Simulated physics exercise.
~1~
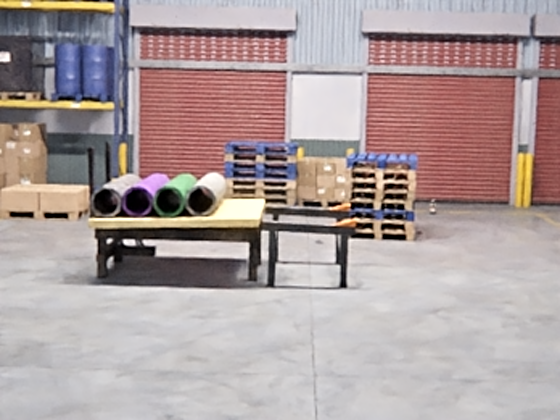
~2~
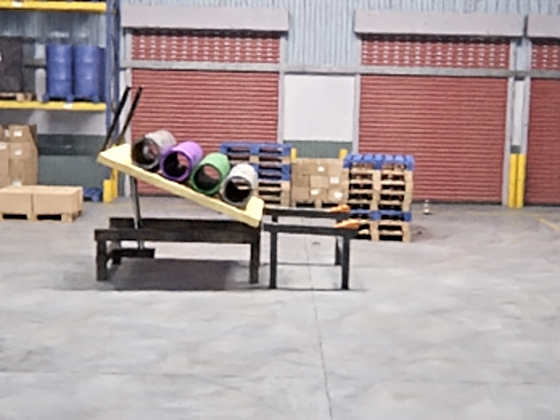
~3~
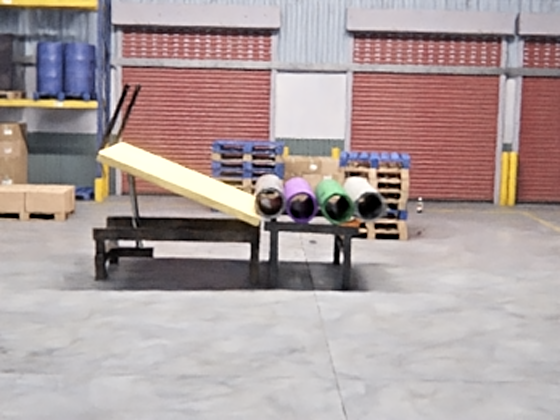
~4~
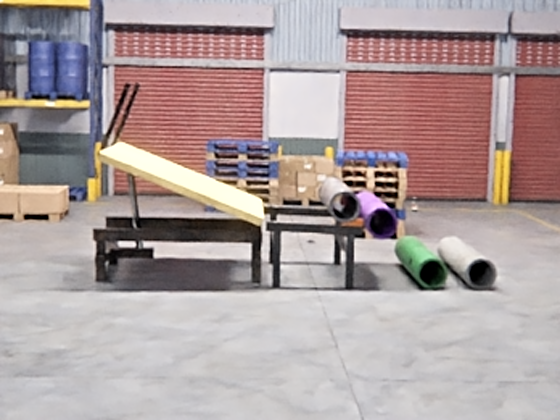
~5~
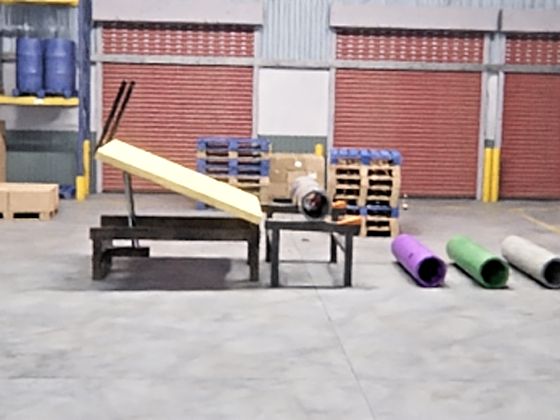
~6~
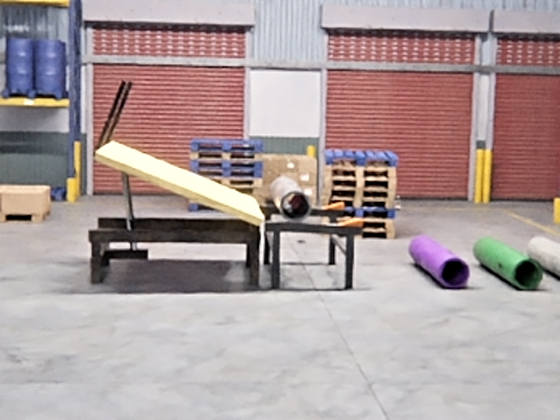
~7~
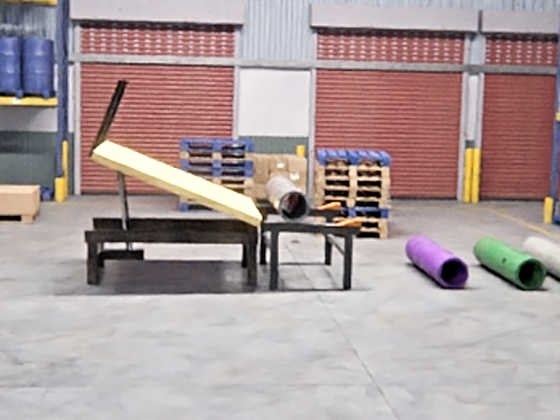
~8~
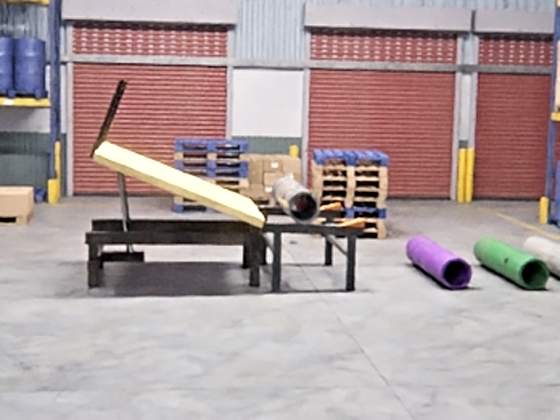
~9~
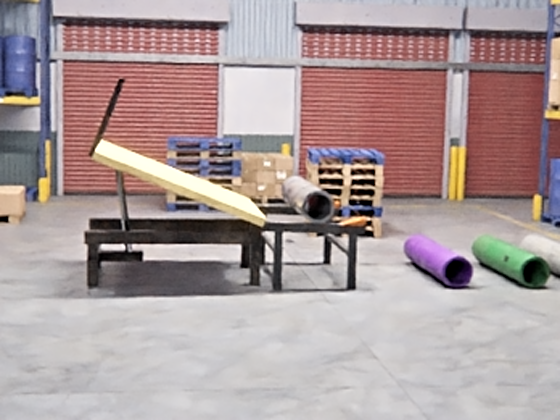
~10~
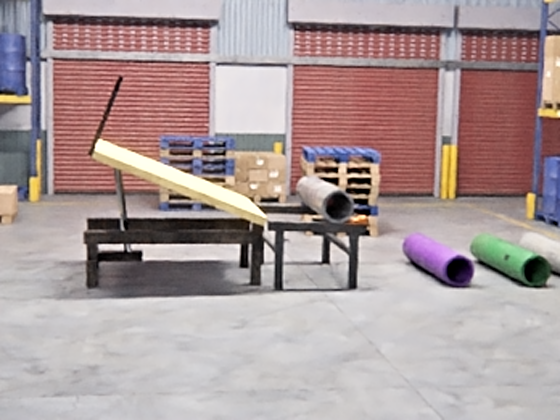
Four thick-walled pipes, one grey, one purple, one green and one pale, lie side by side on a yellow deck in a warehouse, with a low dark rack to the right. The deck's left edge rises, and the row rolls down the slope to the right. All four cross onto the rack, and the pale and green ones drop off its far end to the floor. The purple pipe follows them over. The deck stays tilted as the three settle on the concrete, while the grey pipe remains on the rack, near its right end.
